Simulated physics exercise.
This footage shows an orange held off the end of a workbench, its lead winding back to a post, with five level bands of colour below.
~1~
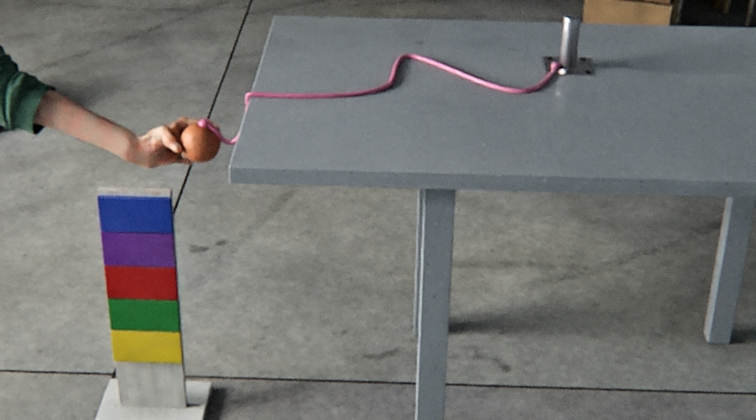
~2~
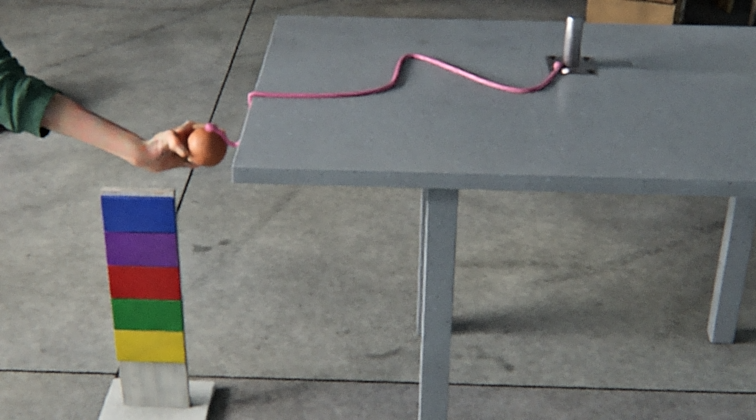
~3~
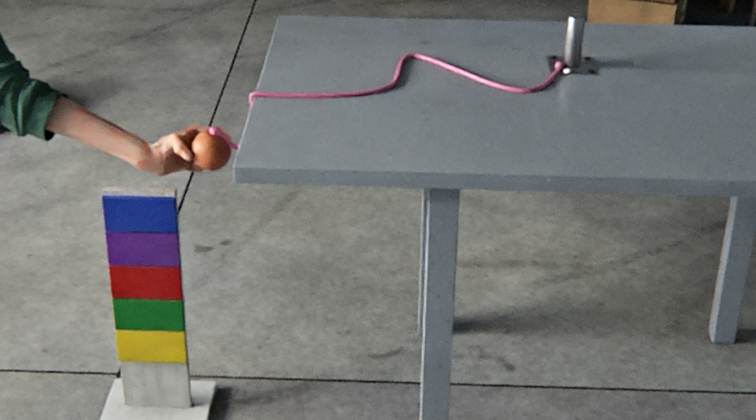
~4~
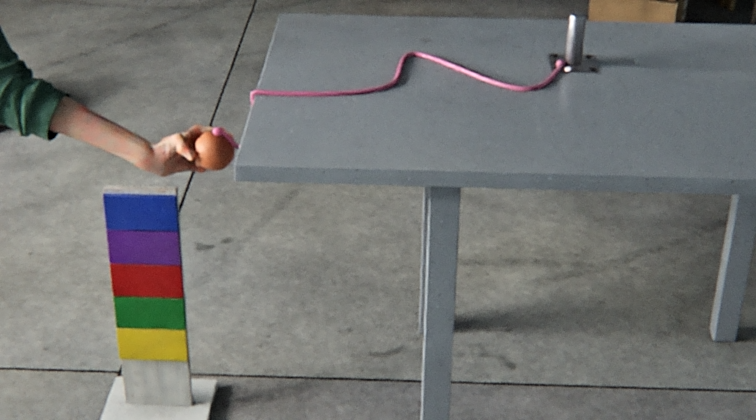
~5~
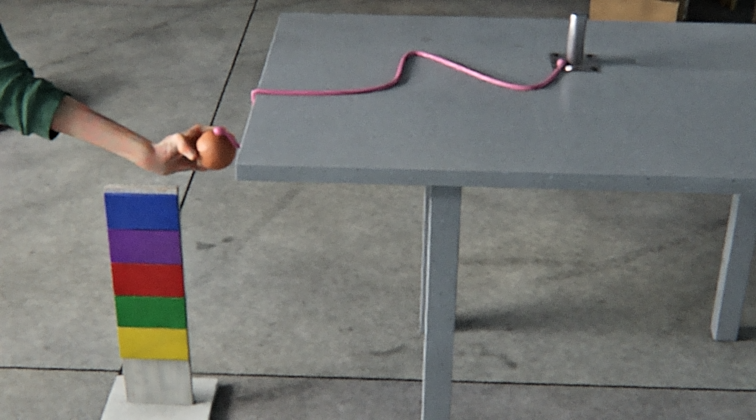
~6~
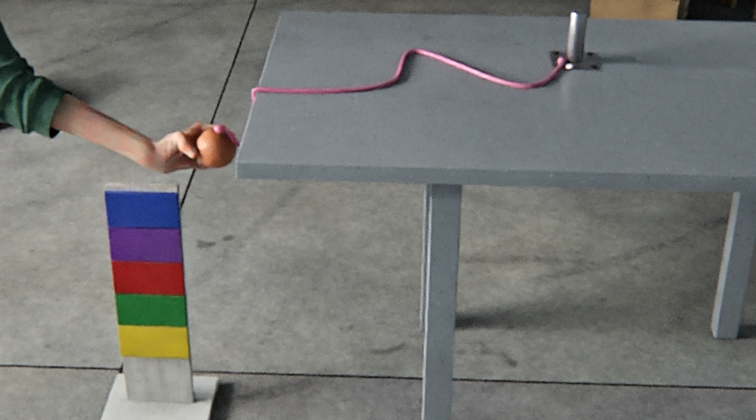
A hand holding an orange ball on a pink cord beside a grey table, shifting slightly right, then staying nearly still.
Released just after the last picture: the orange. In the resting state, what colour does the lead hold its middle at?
Its middle is held at green.
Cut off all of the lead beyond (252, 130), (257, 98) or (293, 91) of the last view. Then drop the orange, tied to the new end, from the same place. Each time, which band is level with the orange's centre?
Red; purple; blue.
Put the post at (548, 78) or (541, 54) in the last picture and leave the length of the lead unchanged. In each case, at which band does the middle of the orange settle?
First try: Yellow; second try: Yellow.
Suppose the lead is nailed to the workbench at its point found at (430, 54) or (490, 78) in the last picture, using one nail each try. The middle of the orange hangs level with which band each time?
Taking them in turn: Purple; red.
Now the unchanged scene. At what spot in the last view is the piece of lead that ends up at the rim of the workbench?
That spot is roughly at (397, 78).
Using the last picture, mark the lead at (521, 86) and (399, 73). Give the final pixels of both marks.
(473, 63) and (275, 69).
Early on, orange near (281, 292); level with green.
Midway, orange near (264, 295); level with green.
Finally, orange near (272, 295); level with green. Its centre hangs level with the green band.
